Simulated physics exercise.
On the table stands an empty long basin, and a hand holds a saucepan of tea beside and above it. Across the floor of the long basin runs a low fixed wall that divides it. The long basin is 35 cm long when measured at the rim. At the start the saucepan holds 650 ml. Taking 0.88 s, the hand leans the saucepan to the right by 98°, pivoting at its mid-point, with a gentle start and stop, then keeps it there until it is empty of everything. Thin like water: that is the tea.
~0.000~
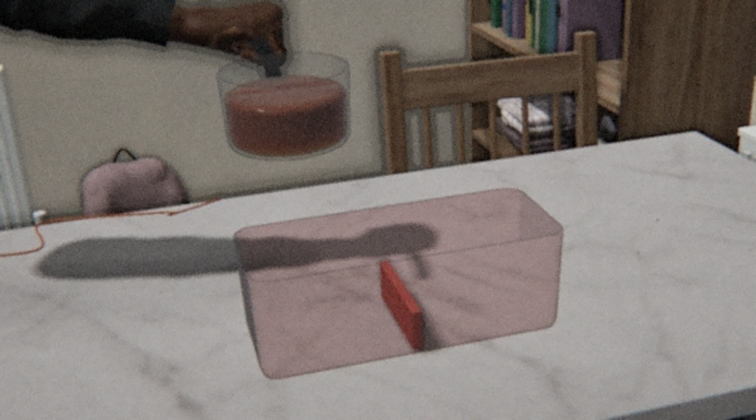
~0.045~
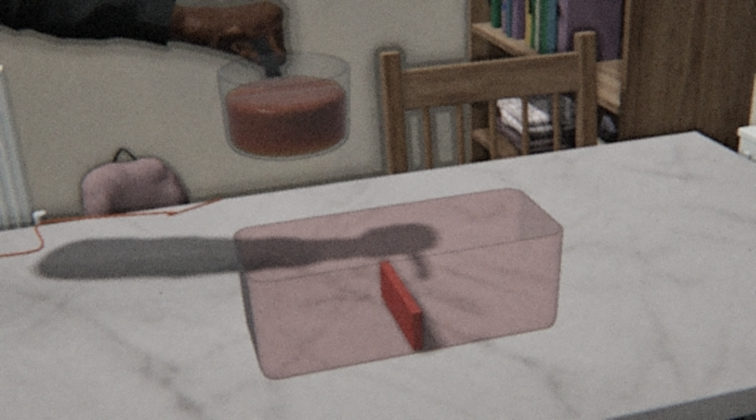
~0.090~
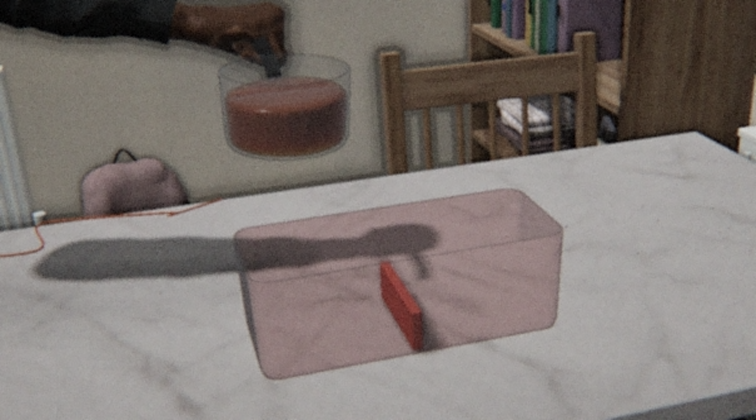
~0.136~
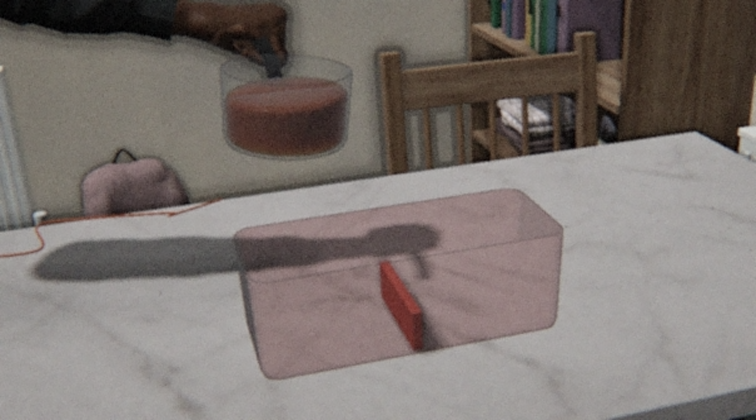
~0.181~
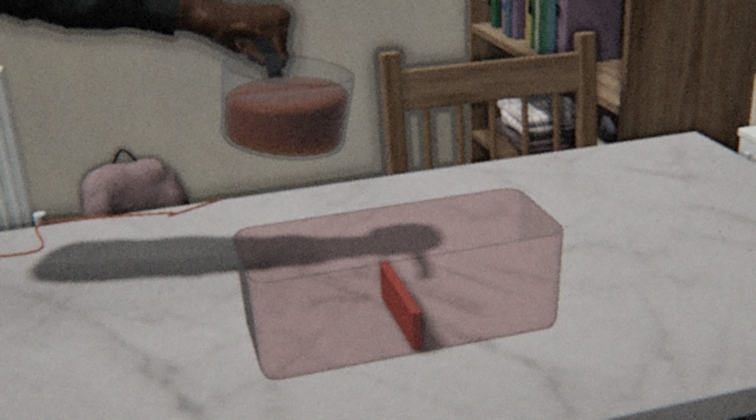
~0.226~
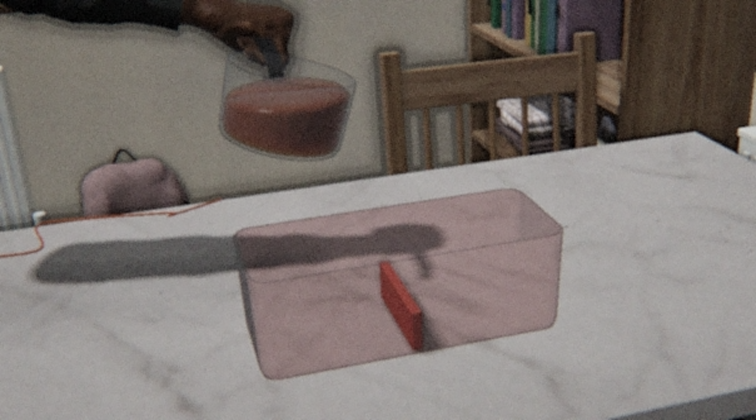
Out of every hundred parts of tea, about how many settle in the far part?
About 76 out of 100.
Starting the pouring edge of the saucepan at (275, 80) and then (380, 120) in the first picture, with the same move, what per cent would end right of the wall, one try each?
Near 5 in a hundred on the first go and near 90 in a hundred on the second.
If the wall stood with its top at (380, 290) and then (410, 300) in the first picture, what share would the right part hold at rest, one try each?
I'd put it at about 95 per cent for the first and about 65 per cent for the second.
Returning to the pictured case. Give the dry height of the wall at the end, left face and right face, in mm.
Close to 42 mm left and close to 26 mm right.
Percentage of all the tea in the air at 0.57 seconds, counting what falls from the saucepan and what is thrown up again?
32 per cent.
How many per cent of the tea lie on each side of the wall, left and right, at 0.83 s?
Near 5 on the left, 62 on the right.
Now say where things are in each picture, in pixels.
In the first frame, it leans 0°; its right rim is at (346, 64); the tea meets the walls at (223, 98) and (343, 84); the long basin's rim runs from (241, 257) to (541, 210); the wall's top is at (400, 287).
In the second frame, it leans 1°; its right rim is at (346, 65); the tea meets the walls at (224, 98) and (343, 84).
In the third frame, it leans 3°; its right rim is at (347, 67); the tea meets the walls at (224, 99) and (343, 85).
In the fourth frame, it leans 6°; its right rim is at (349, 70); the tea meets the walls at (224, 98) and (345, 85).
In the fifth frame, it leans 10°; its right rim is at (351, 75); the tea meets the walls at (225, 98) and (346, 86).
In the sixth frame, it leans 15°; its right rim is at (353, 81); the tea meets the walls at (224, 100) and (347, 86).
By 0.57 s the tilt is 71° and 65 per cent is still to pour, 1 is left of the wall and 2 right of it.
By 0.83 s the tilt is 97° and 16 per cent is still to pour, 5 is left of the wall and 62 right of it.
By 1.09 s the tilt is 98° and 3 per cent is still to pour, 18 is left of the wall and 75 right of it.
By 1.38 s the tilt is 98° and 0 per cent is still to pour, 22 is left of the wall and 76 right of it.
At rest 23 per cent lies left of the wall, 76 right of it and 1 outside.
